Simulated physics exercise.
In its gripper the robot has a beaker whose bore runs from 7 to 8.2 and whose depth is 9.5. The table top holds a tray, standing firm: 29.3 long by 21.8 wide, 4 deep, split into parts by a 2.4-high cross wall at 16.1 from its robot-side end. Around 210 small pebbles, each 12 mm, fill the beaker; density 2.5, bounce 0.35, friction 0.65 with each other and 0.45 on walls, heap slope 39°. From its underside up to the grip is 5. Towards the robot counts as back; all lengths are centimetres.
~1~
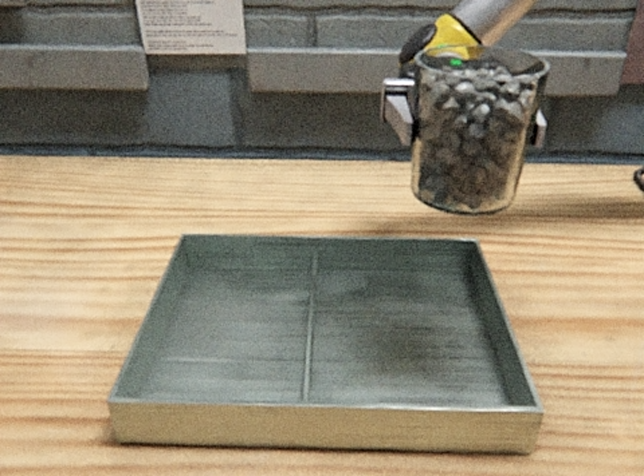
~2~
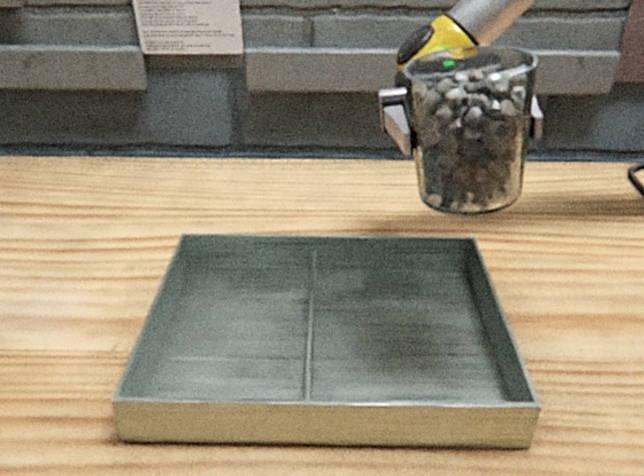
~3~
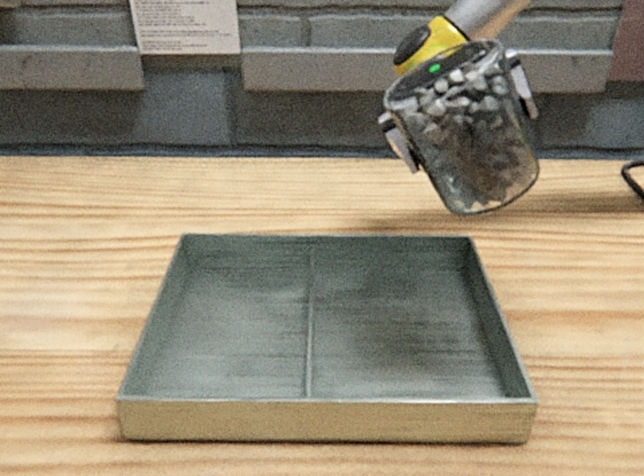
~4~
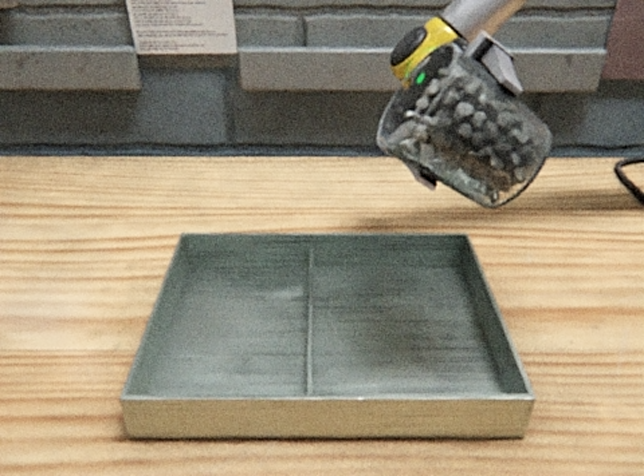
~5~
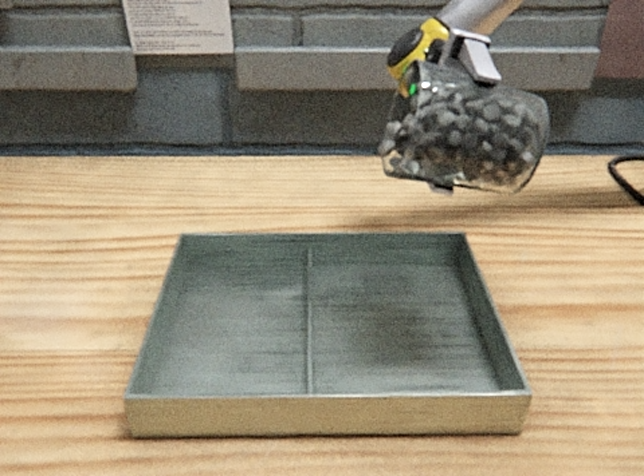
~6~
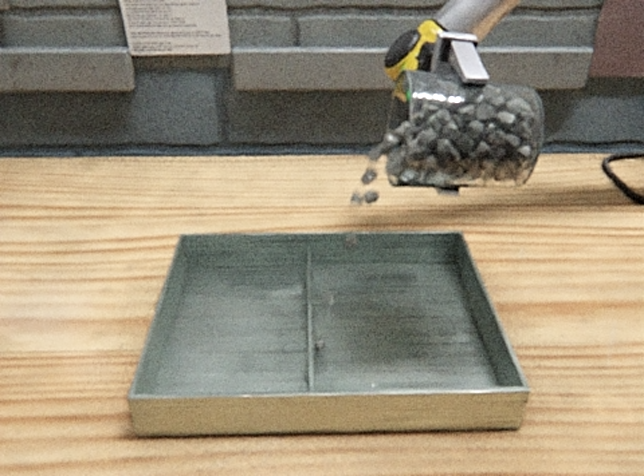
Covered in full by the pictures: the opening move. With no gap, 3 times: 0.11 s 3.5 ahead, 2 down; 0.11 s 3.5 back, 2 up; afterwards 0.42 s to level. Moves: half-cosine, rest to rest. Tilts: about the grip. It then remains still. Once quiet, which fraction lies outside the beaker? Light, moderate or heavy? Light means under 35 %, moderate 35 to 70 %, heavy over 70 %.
Moderate.
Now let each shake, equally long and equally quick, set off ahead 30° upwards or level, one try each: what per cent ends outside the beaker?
It comes to around 95 per cent on the first try and around 85 per cent on the second.
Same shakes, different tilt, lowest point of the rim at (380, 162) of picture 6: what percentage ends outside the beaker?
Somewhere around 20 %.
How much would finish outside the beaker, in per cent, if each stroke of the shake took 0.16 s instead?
It would come to roughly 35 %.
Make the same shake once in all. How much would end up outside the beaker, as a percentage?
Expected share: About 30 %.
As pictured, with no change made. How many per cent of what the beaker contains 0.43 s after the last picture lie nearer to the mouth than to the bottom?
Some 60 percent is in that half.
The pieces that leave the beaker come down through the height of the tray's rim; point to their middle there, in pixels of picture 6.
I'd say somewhere around (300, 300).
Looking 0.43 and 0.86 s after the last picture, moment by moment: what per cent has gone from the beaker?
Taking the two times in order, I'd say 40 and then 55 per cent.
Then, 0.43 s after the last picture, tilted 85° forward, highest piece 21 above the table; 124 in the beaker, 40 in the far-side part, 19 in the robot-side part, 23 in flight or on a rim.
Then, 0.86 s after the last picture, tilted 44° forward, highest piece 22 above the table; 89 in the beaker, 72 in the far-side part, 45 in the robot-side part.
Then, 1.28 s after the last picture, level, highest piece 21 above the table; 89 in the beaker, 72 in the far-side part, 45 in the robot-side part.
Then, 2.33 s after the last picture, level, highest piece 21 above the table; 89 in the beaker, 72 in the far-side part, 45 in the robot-side part.
Final count, 89 in the beaker, 72 in the far-side part, 45 in the robot-side part. That is 57 % outside the beaker.
